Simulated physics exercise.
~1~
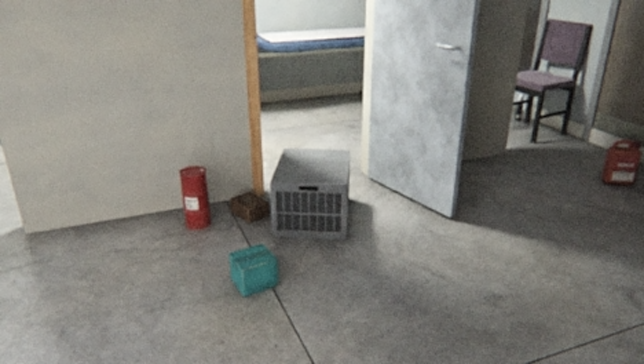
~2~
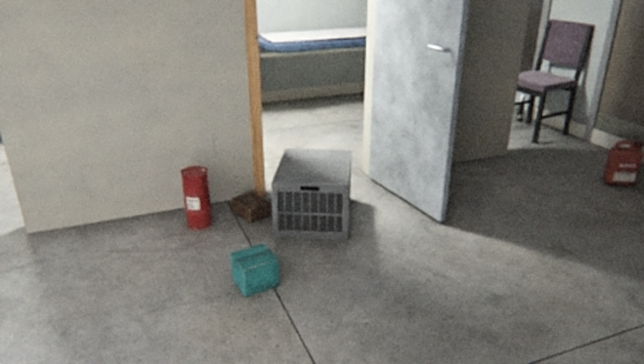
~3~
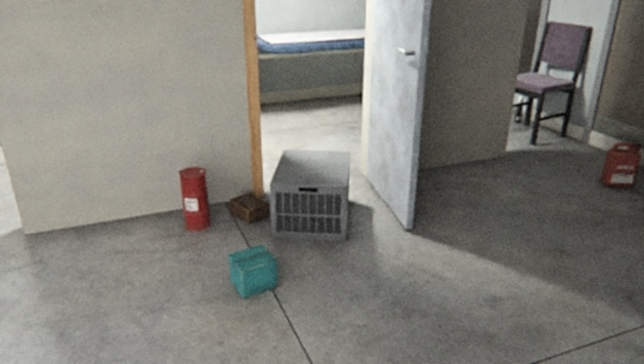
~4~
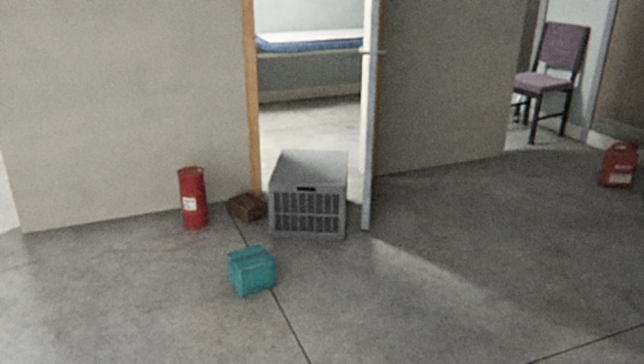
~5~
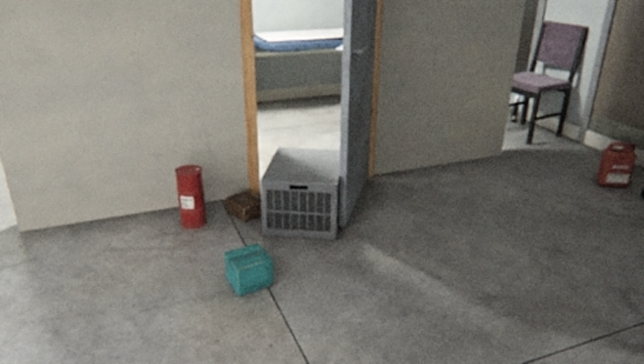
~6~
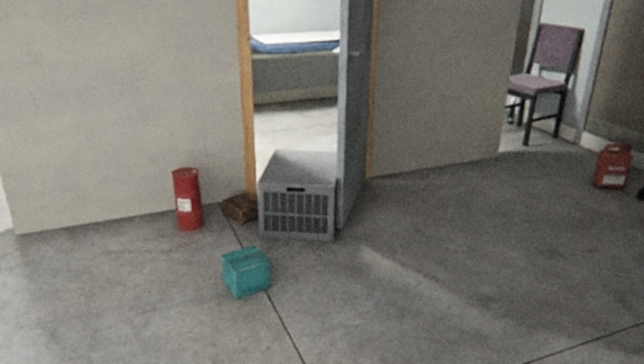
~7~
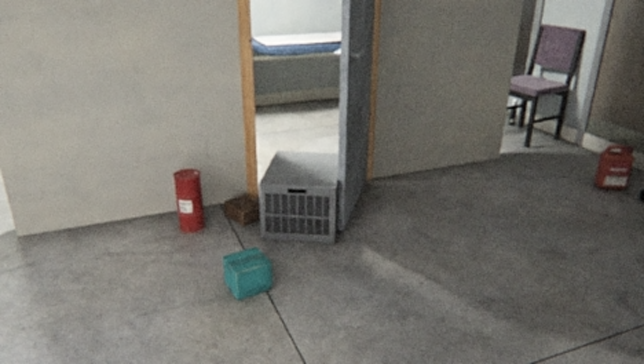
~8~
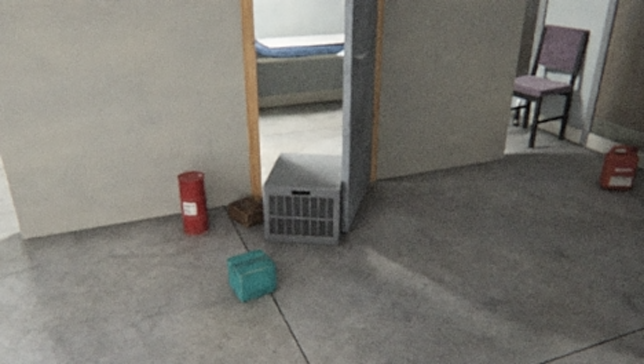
A pale grey door stands wide open in a bare room with a concrete floor, seen from slightly above by a gently swaying camera. A grey slatted crate sits in the doorway, with a small brown box and a red canister to its left and a turquoise parcel in front. A purple chair and another red container are at the right, and a blue mattress shows beyond the doorway. The door swings leftward toward the frame, narrowing the opening, until it meets the crate's right side. It stops there, still partly open, with the crate and smaller objects in place.
